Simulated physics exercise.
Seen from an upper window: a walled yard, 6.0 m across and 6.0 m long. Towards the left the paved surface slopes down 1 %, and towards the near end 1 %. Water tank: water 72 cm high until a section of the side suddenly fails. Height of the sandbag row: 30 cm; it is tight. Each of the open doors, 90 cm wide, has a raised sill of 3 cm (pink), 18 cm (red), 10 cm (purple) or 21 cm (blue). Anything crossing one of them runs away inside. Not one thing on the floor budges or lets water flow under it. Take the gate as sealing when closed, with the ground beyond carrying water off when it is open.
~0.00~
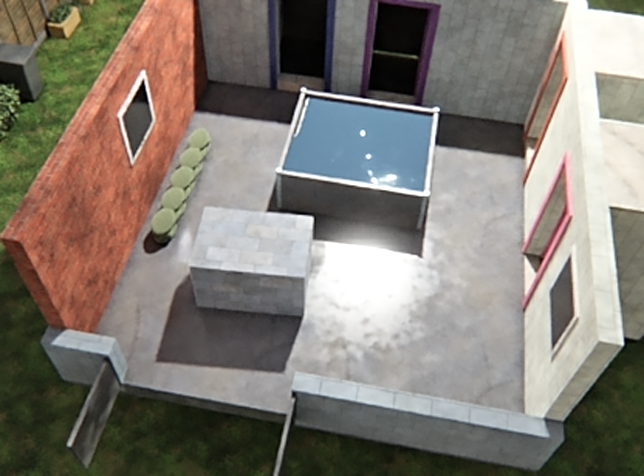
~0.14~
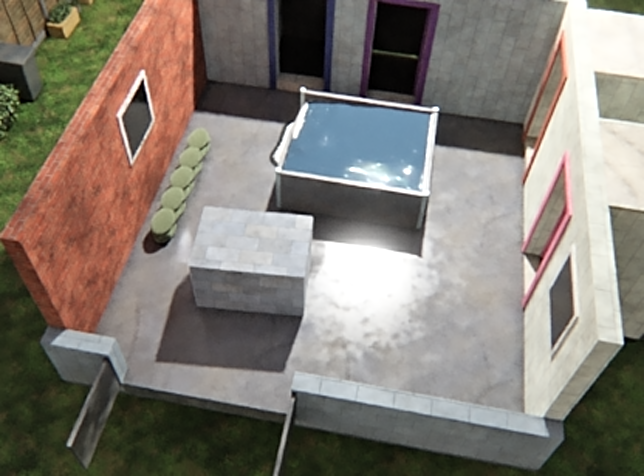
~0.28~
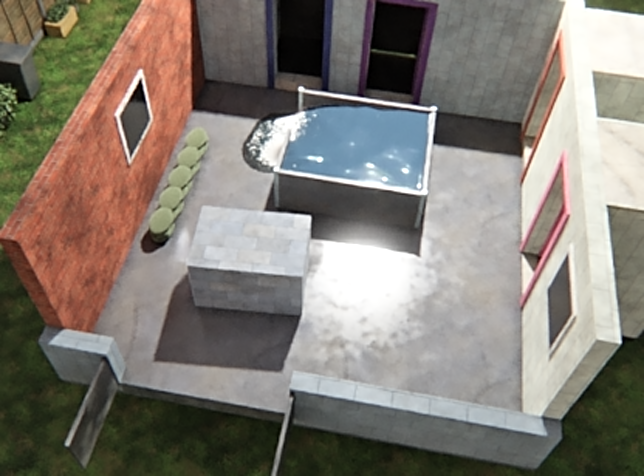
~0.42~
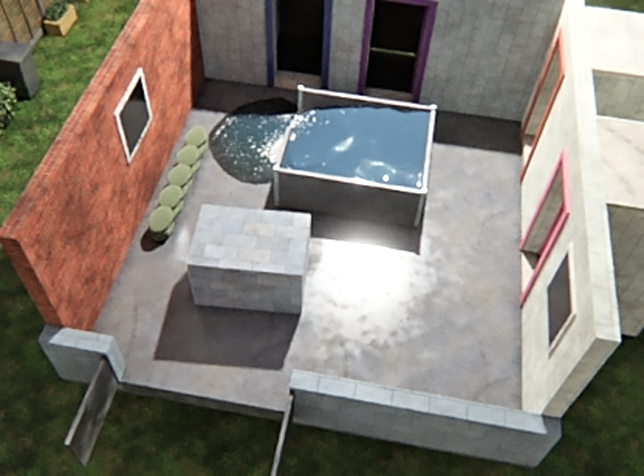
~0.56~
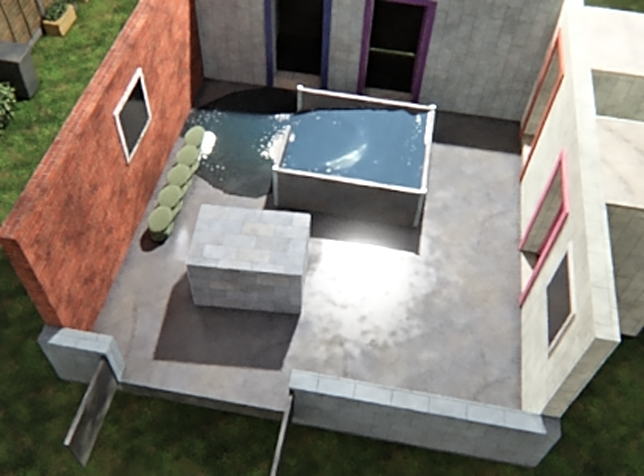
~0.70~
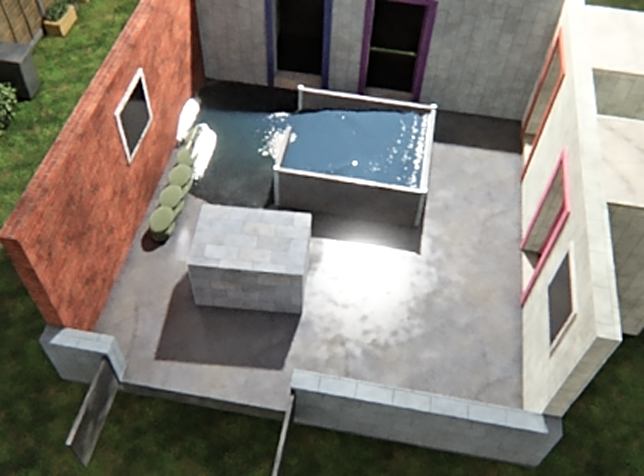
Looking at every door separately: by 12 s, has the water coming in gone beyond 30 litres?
Pink door: Lags behind the figure; red door: Lags behind the figure; purple door: Lags behind the figure; blue door: Lags behind the figure.
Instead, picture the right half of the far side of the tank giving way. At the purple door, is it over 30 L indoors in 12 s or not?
Note: Purple door, beyond the limit.
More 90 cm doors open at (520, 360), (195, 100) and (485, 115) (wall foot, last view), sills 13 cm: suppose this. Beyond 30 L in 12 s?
Check each in turn: The first fails, the second succeeds, the third fails.
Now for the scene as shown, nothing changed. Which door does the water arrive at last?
Last: Pink.
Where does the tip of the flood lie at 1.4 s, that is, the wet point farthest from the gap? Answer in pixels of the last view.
About pixel (160, 267).
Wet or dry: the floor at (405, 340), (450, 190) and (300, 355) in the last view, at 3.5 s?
Untouched, untouched, untouched.
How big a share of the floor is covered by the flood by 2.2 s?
Roughly 30 % of the floor.
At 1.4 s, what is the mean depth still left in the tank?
The average depth is around 51 cm.
After 1.4 s water covers 20 % of the floor and is deepest (56 cm) near (203, 85); pink door not reached, red door not reached, purple door not reached, blue door 6 cm at the sill, 0 L in.
After 2.2 s water covers 30 % of the floor and is deepest (46 cm) near (202, 134); pink door not reached, red door not reached, purple door not reached, blue door 12 cm at the sill, 0 L in.
After 3.5 s water covers 45 % of the floor and is deepest (31 cm) near (189, 117); pink door not reached, red door not reached, purple door 4 cm at the sill, 0 L in, blue door 19 cm at the sill, 1 L in.
After 7.0 s water covers 75 % of the floor and is deepest (18 cm) near (196, 125); pink door 4 cm at the sill, 4 L in, red door 13 cm at the sill, 0 L in, purple door 9 cm at the sill, 0 L in, blue door 10 cm at the sill, 2 L in.
After 12.0 s water covers 95 % of the floor and is deepest (13 cm) near (83, 357); pink door 2 cm at the sill, 6 L in, red door 6 cm at the sill, 0 L in, purple door 6 cm at the sill, 0 L in, blue door 5 cm at the sill, 2 L in.
